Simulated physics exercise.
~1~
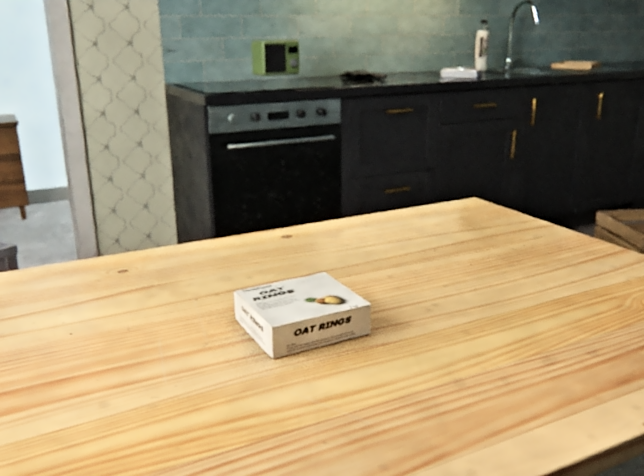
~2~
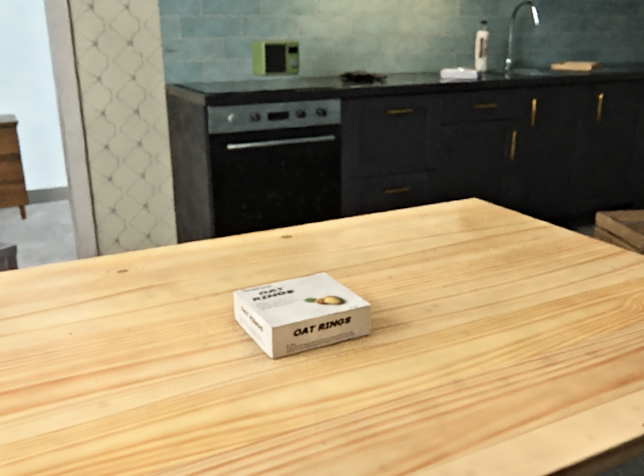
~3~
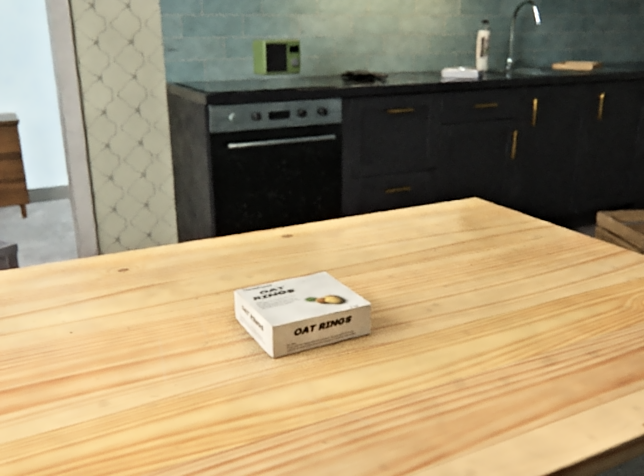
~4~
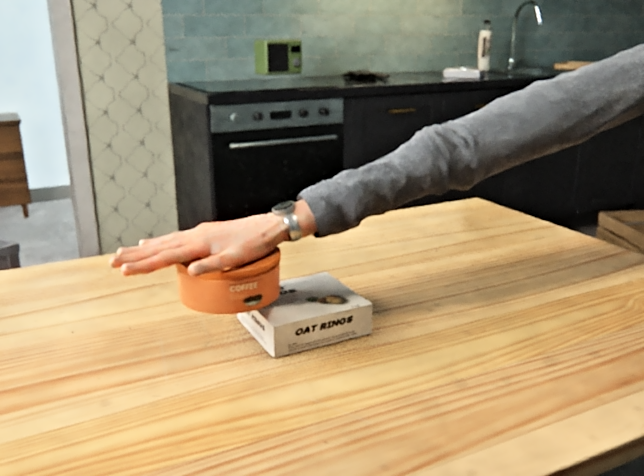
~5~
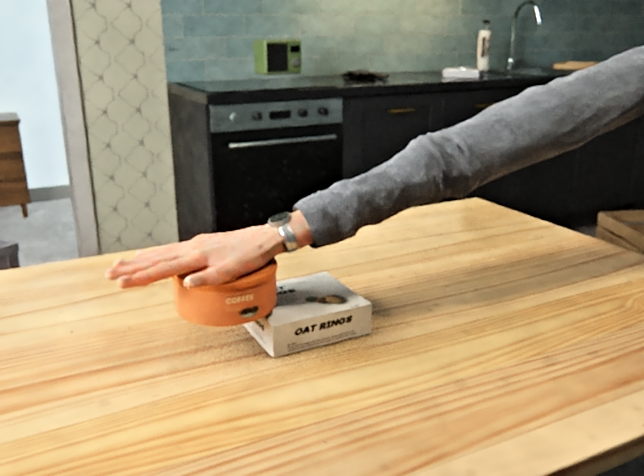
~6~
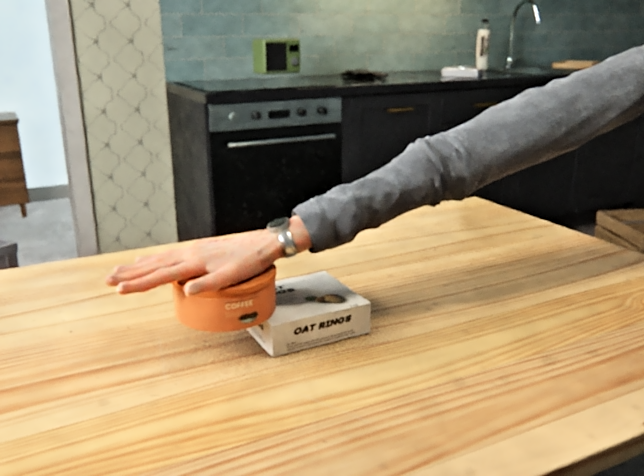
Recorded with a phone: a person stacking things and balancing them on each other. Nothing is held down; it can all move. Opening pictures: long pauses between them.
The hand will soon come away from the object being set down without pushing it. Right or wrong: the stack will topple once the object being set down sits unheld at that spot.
Right.
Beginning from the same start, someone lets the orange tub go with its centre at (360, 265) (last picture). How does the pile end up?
Outcome: The pile is knocked down.
Then, 0.20 s later than the last frame, orange tub tilted by 27° near (219, 305).
Then, 0.70 s later than the last frame, orange tub resting near (220, 305).
When it is over, left askew, orange tub; white packet as before. End places, in pixels of the last picture, orange tub near (217, 306). The pile comes apart.
